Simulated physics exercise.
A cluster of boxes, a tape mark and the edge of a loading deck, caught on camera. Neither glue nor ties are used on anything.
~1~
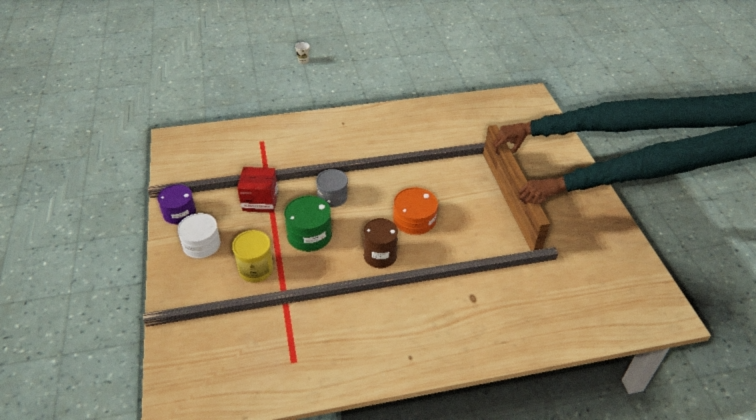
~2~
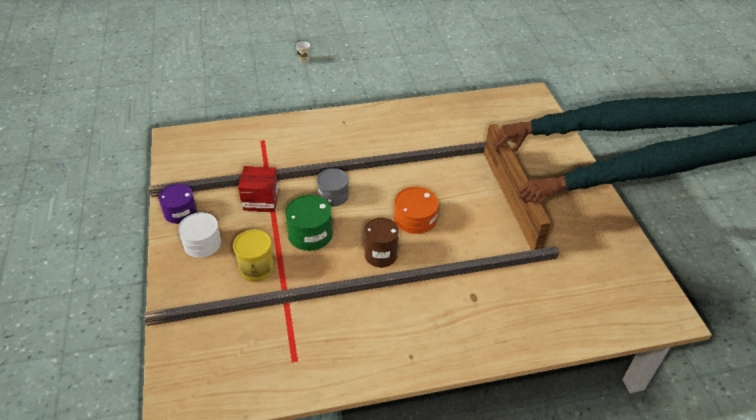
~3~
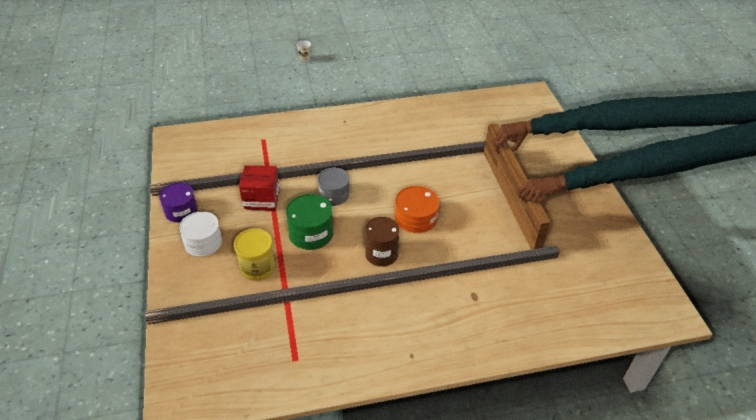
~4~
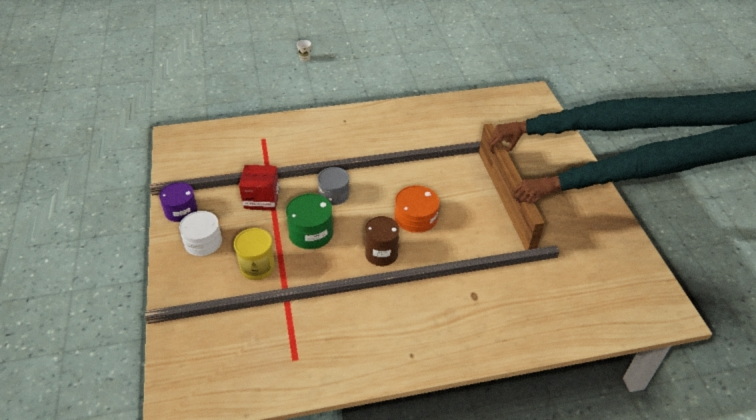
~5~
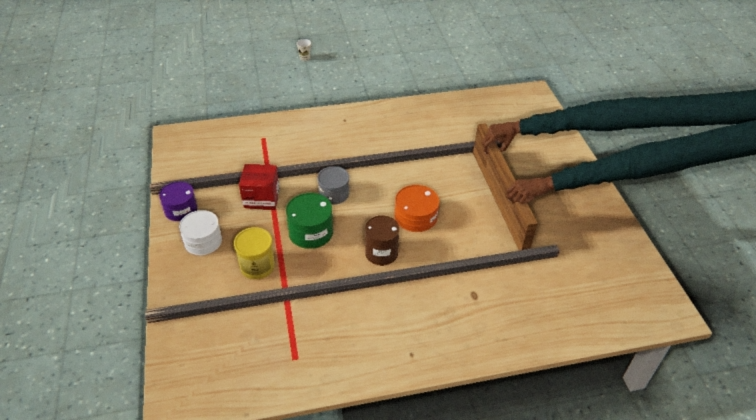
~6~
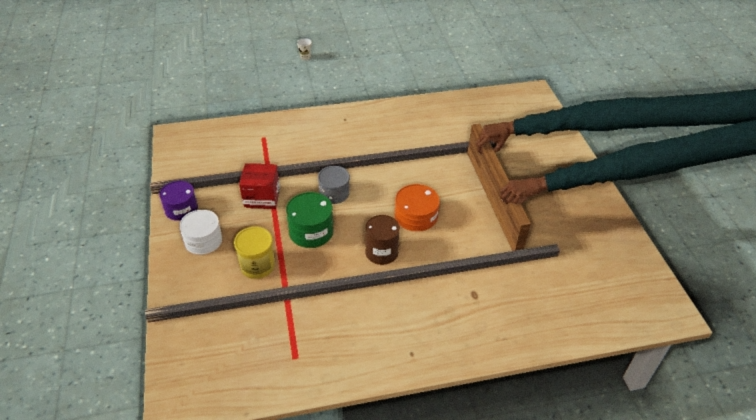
Two arms in dark green sleeves reach in from the right over a pale wooden table on a speckled grey-green floor, seen from above at an angle. Between two dark rails sit purple, white, yellow, green, grey, brown and orange containers and a red box, with a red line crossing near the yellow one. The hands slide a wooden plank slightly left, while the containers stay put.
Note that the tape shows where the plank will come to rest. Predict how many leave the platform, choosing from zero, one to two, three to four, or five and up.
The count is zero.
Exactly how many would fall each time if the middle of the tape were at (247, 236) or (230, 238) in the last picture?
Result, try by try: 1, 2.
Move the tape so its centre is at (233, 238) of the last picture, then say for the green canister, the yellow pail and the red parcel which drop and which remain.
Short version: The green canister sits tight, the yellow pail sits tight, the red parcel sits tight.
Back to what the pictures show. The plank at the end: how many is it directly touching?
It adds up to 3.
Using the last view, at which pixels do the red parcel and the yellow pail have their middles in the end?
The red parcel stops around (224, 188); the yellow pail around (226, 262).
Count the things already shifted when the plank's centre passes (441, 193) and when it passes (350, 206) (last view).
So 0, and at the other place 4.
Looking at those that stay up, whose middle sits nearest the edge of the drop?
The white canister is foremost.
Soon after, none off yet; purple canister at rest near (179, 201); white canister at rest near (201, 232); yellow pail at rest near (256, 253).
In the end, the number that fall off is zero.
